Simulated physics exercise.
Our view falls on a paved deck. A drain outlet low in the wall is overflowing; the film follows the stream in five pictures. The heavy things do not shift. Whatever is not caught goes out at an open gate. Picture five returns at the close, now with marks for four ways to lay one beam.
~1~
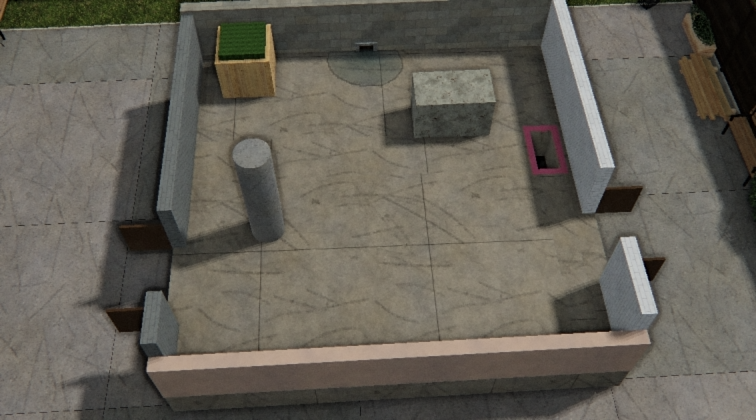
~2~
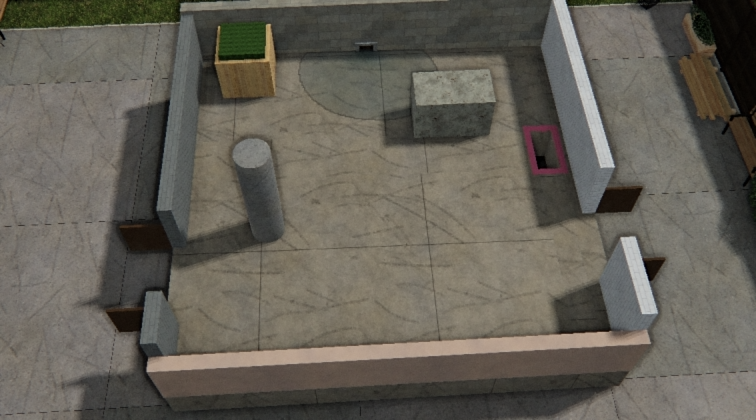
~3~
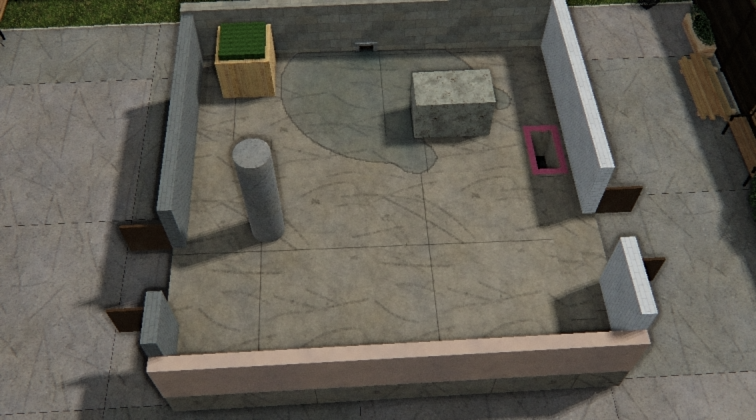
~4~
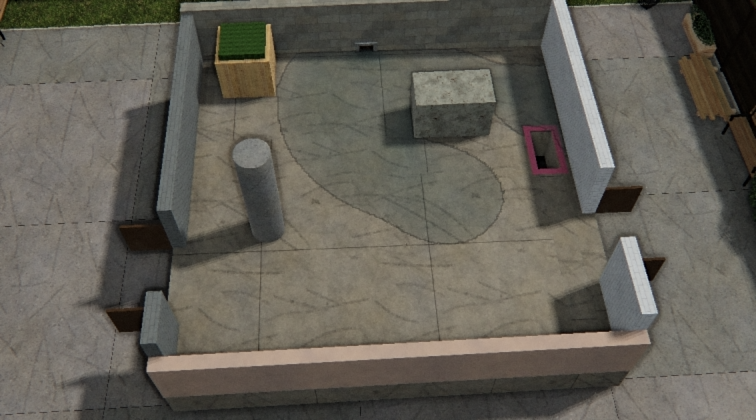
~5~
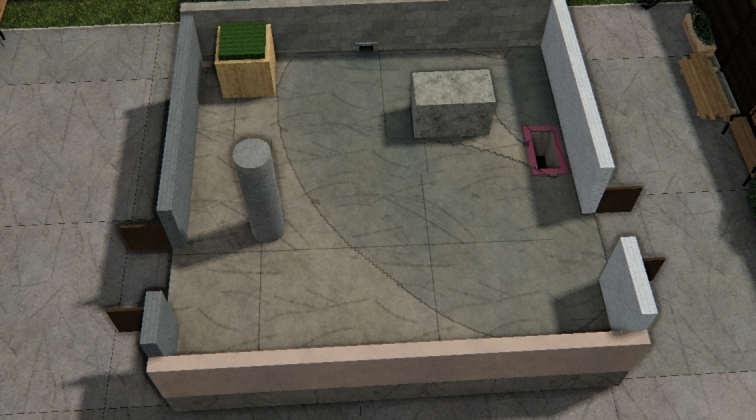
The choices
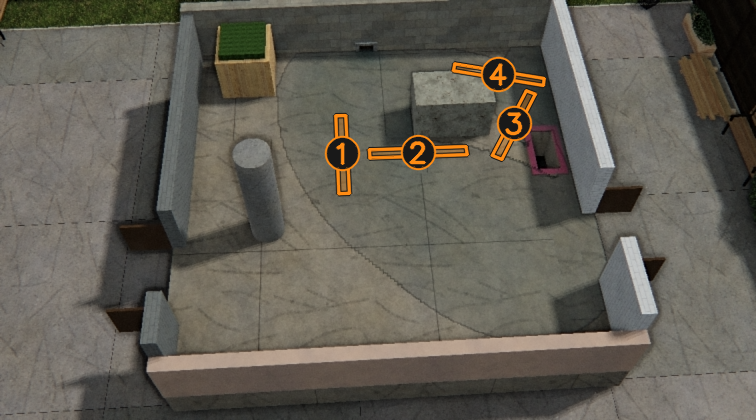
Water spreads from the back wall across the paved deck and reaches the pink drain.
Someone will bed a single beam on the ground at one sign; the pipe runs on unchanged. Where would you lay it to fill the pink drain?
It is 2.
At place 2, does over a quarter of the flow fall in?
Yes, it does.
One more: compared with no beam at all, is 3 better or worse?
Place 3 is worse.
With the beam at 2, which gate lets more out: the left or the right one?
The right gate.
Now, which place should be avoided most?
Place 3.
On the marked copy, 1 from (344, 193) to (340, 115); 2 from (369, 153) to (466, 150); 3 from (497, 157) to (530, 92); 4 from (454, 67) to (543, 81).
With 1, about 31 % of the stream runs into the pink drain, about 68 % out by the gates.
With 2, about 50 % of the stream runs into the pink drain, about 49 % out by the gates.
With 3, about 21 % of the stream runs into the pink drain, about 78 % out by the gates.
With 4, about 30 % of the stream runs into the pink drain, about 69 % out by the gates.
